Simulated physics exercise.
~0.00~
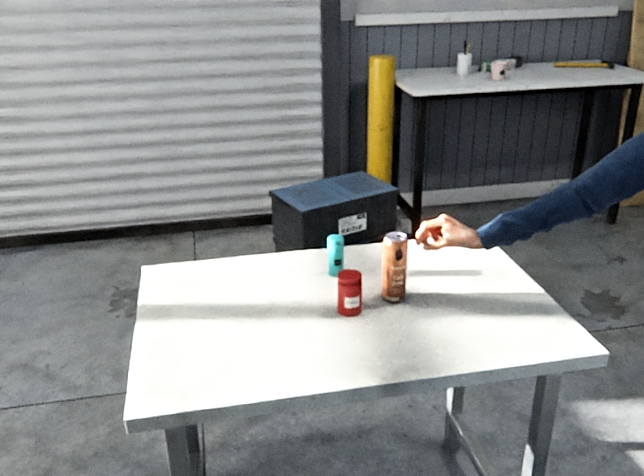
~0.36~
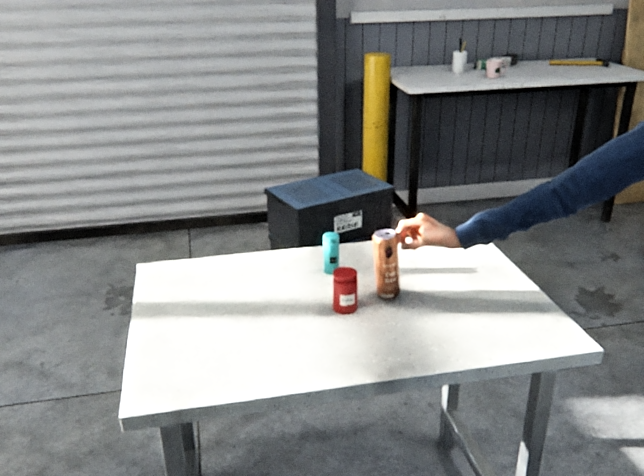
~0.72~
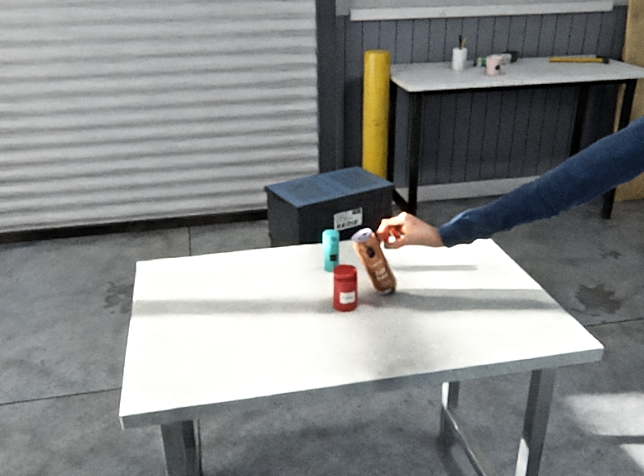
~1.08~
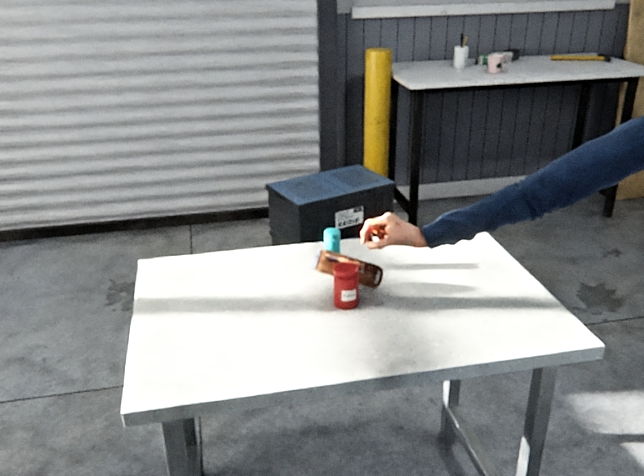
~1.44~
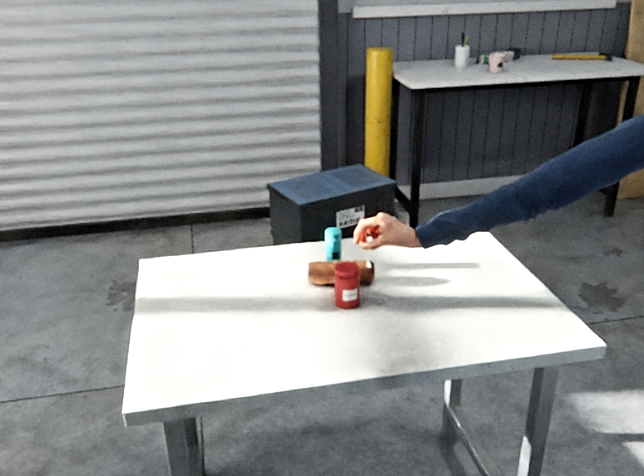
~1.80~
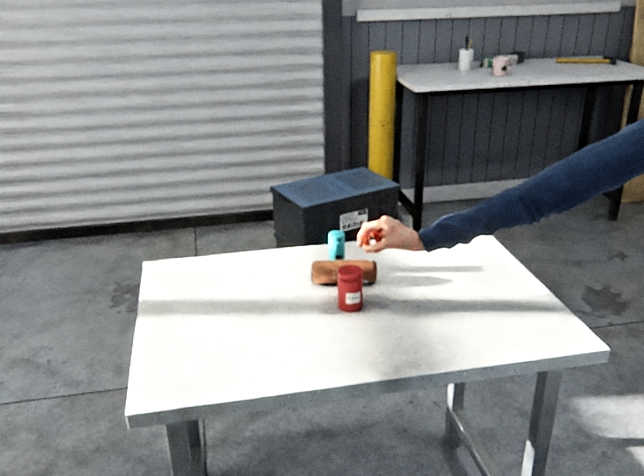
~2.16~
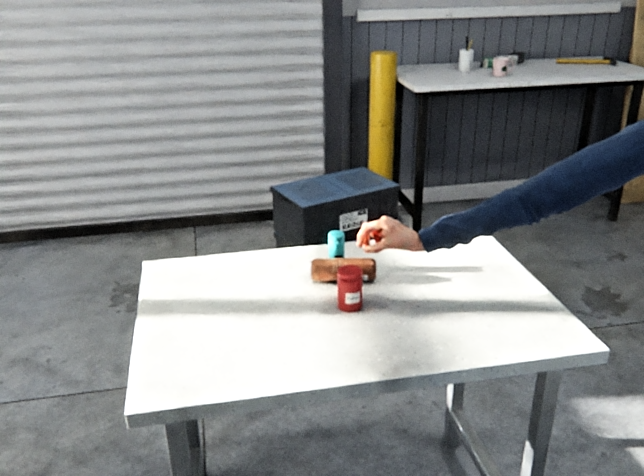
A hand pushing an upright orange can leftward until it tips over and lies on its side between turquoise and red containers.
